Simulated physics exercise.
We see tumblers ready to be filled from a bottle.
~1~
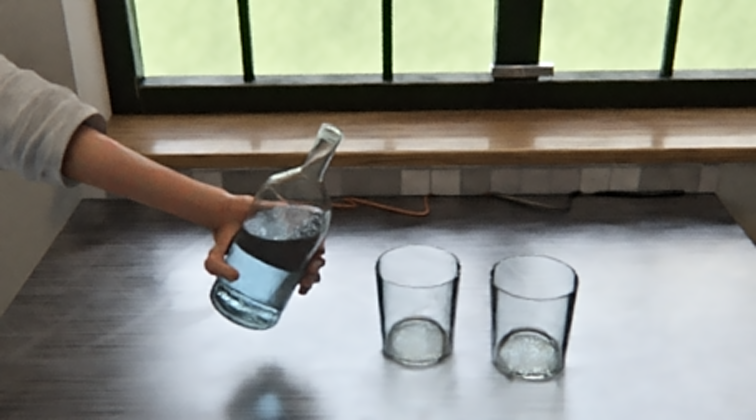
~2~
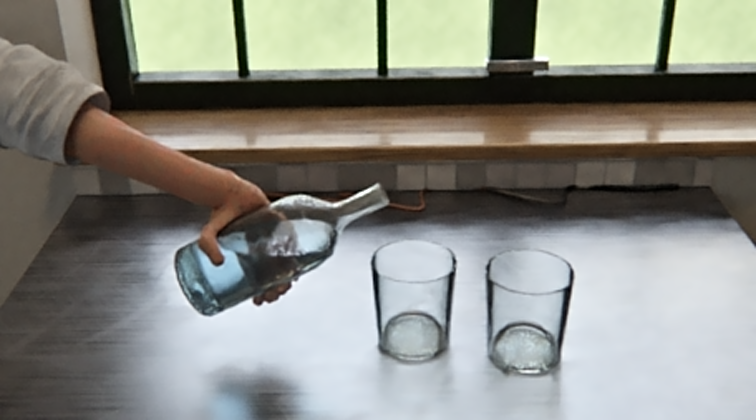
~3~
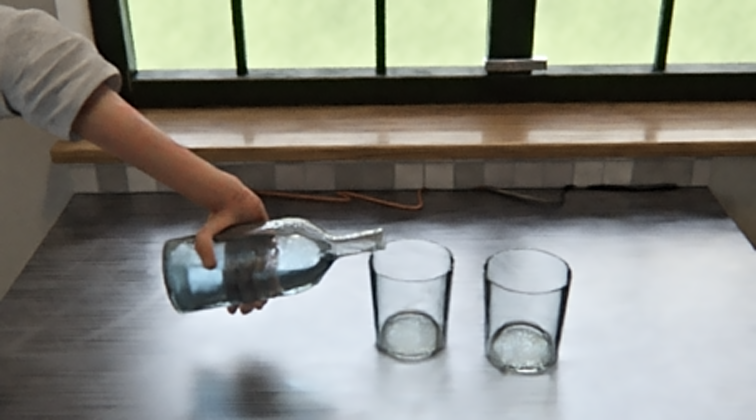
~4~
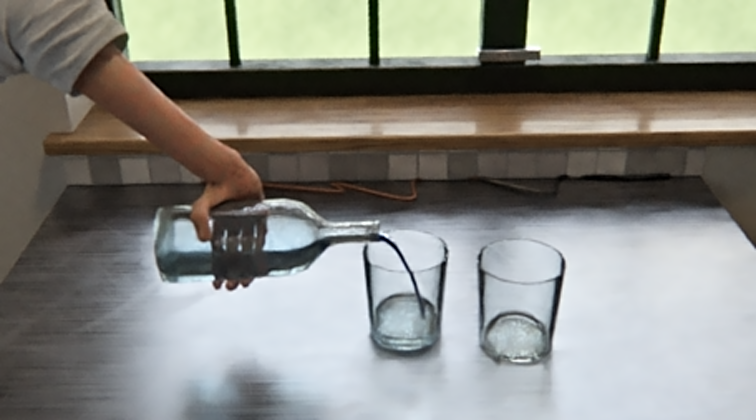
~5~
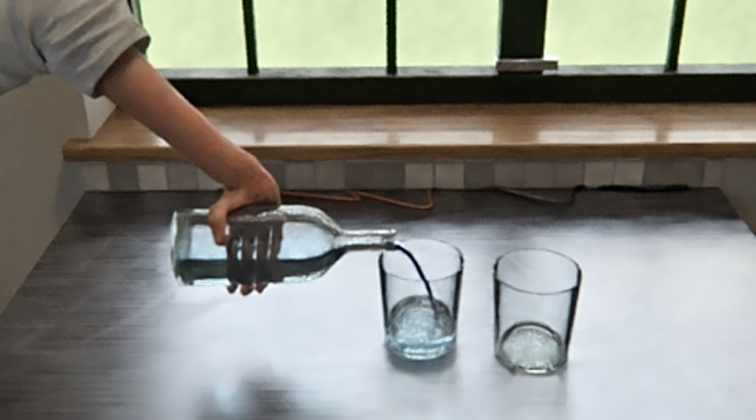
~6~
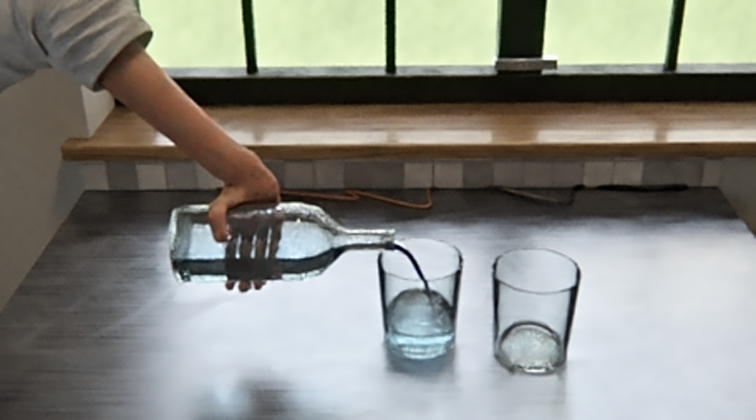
A hand tilts a glass bottle and pours water into the left of two glasses.
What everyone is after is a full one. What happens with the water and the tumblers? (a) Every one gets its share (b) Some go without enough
Some go without enough (b).
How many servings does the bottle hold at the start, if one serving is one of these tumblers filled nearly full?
Roughly 1.0.
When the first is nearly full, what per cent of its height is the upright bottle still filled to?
I'd say close to 5 per cent.
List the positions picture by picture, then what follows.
In the first frame, the bottle is on its way; bottle (288, 220) tipped 25° with all of its load; two tumblers, the last at (532, 315).
In the second frame, the water nears the lip; bottle (290, 238) tipped 65° with all of its load; the first is empty.
In the third frame, the water nears the lip; bottle (281, 257) tipped 80° with all of its load; two tumblers, the last at (525, 309).
In the fourth frame, pouring; bottle (274, 238) tipped 85° with nearly all of its load; the first is nearly empty.
In the fifth frame, pouring; bottle (290, 244) tipped 90° with nearly all of its load; two tumblers, the last at (535, 309).
In the sixth frame, pouring; bottle (289, 242) tipped 90° with about three quarters of its load; the first is about a quarter full.
A moment on, the first is about half full.
Further on, the first is done and the bottle has a little of its load.
When it is over, the bottle is empty with one filled and the next at a little of a serving.
